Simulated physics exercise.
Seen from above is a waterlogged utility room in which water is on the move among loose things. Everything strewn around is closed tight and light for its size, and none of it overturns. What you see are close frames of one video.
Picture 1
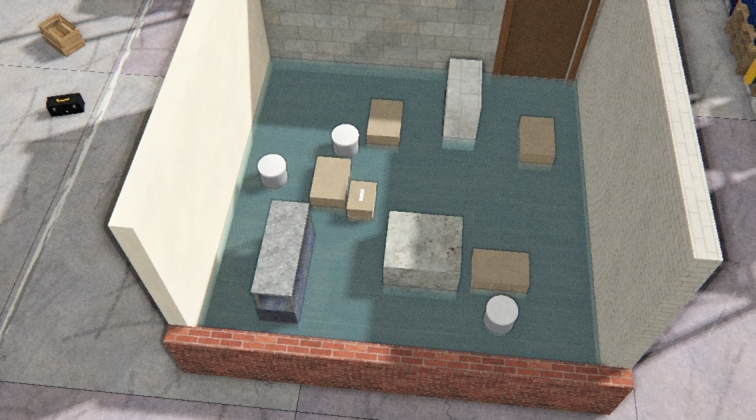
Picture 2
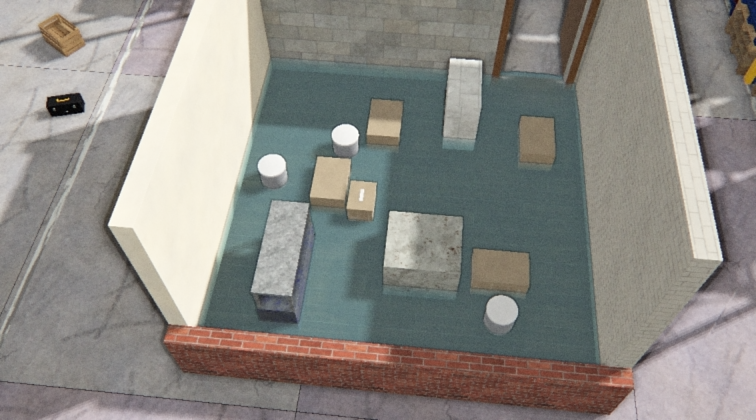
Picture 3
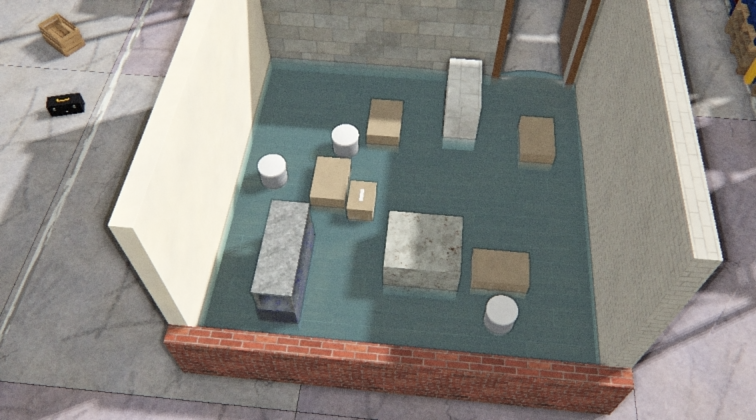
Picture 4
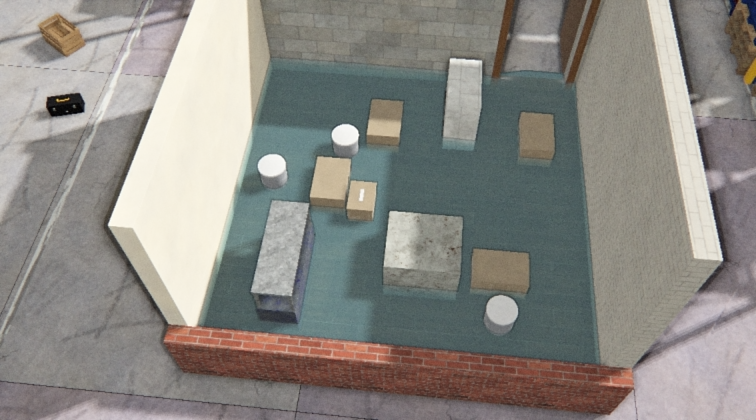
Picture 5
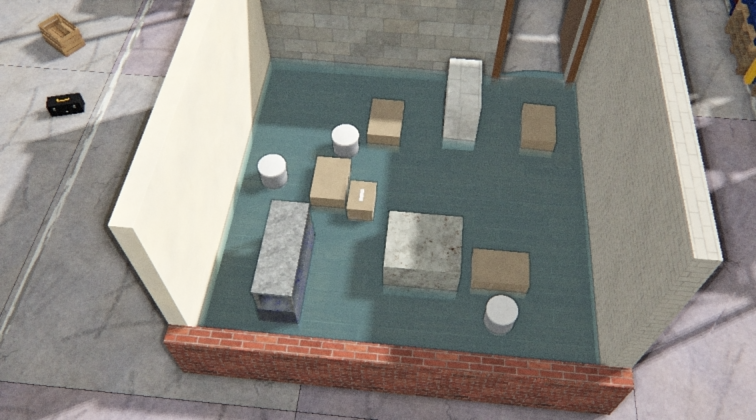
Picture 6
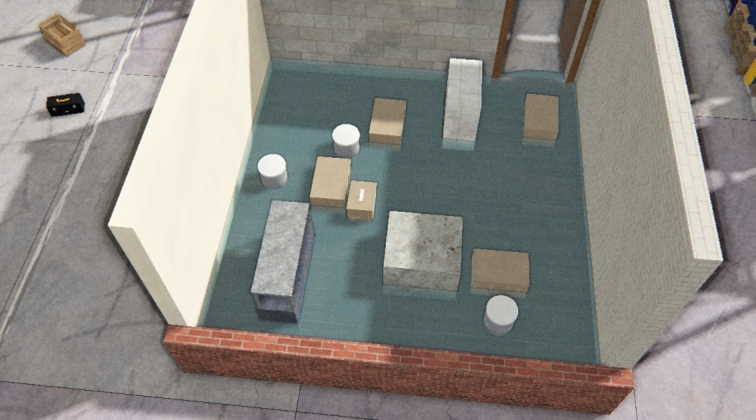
A brown door at the back of a flooded, walled room, seen from high above by a still camera, vanishes early on, leaving an open doorway. Tan boxes and white cylinders sit about the teal water among grey blocks, with a low red brick wall in front and a crate and dark case outside at left. The box at the back right then drifts slightly rightward and toward the back, and the one at back centre shifts barely.
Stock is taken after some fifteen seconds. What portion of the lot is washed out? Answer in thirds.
The portion washed out is not even a third.
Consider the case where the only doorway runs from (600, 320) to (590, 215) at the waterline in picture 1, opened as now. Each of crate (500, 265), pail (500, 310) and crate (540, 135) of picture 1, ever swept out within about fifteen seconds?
Outcome for each, in the order asked: Flushed / flushed / flushed.
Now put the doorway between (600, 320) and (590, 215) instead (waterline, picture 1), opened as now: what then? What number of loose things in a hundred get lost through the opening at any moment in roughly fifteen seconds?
Roughly 50 %.
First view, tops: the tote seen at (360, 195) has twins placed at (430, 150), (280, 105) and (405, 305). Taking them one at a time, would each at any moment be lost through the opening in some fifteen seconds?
Taken in the given order, the three: Exits at some point, doesn't escape and doesn't escape.
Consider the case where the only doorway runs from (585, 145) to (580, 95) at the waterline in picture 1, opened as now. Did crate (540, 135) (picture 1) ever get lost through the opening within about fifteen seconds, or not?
Obs., item: Exits.
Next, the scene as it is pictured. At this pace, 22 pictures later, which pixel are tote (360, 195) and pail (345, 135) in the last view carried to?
Tops end up close to (453, 176) and (415, 131) respectively.
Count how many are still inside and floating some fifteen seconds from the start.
I make it 4.
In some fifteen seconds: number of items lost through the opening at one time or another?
Tally: 1.
A moment on, 0 of 8 are out; 8 afloat.
Next, 1 of 8 are out; 7 afloat.
Later, 1 of 8 are out; 6 afloat.
In the end, 1 of 8 are out; 4 afloat.
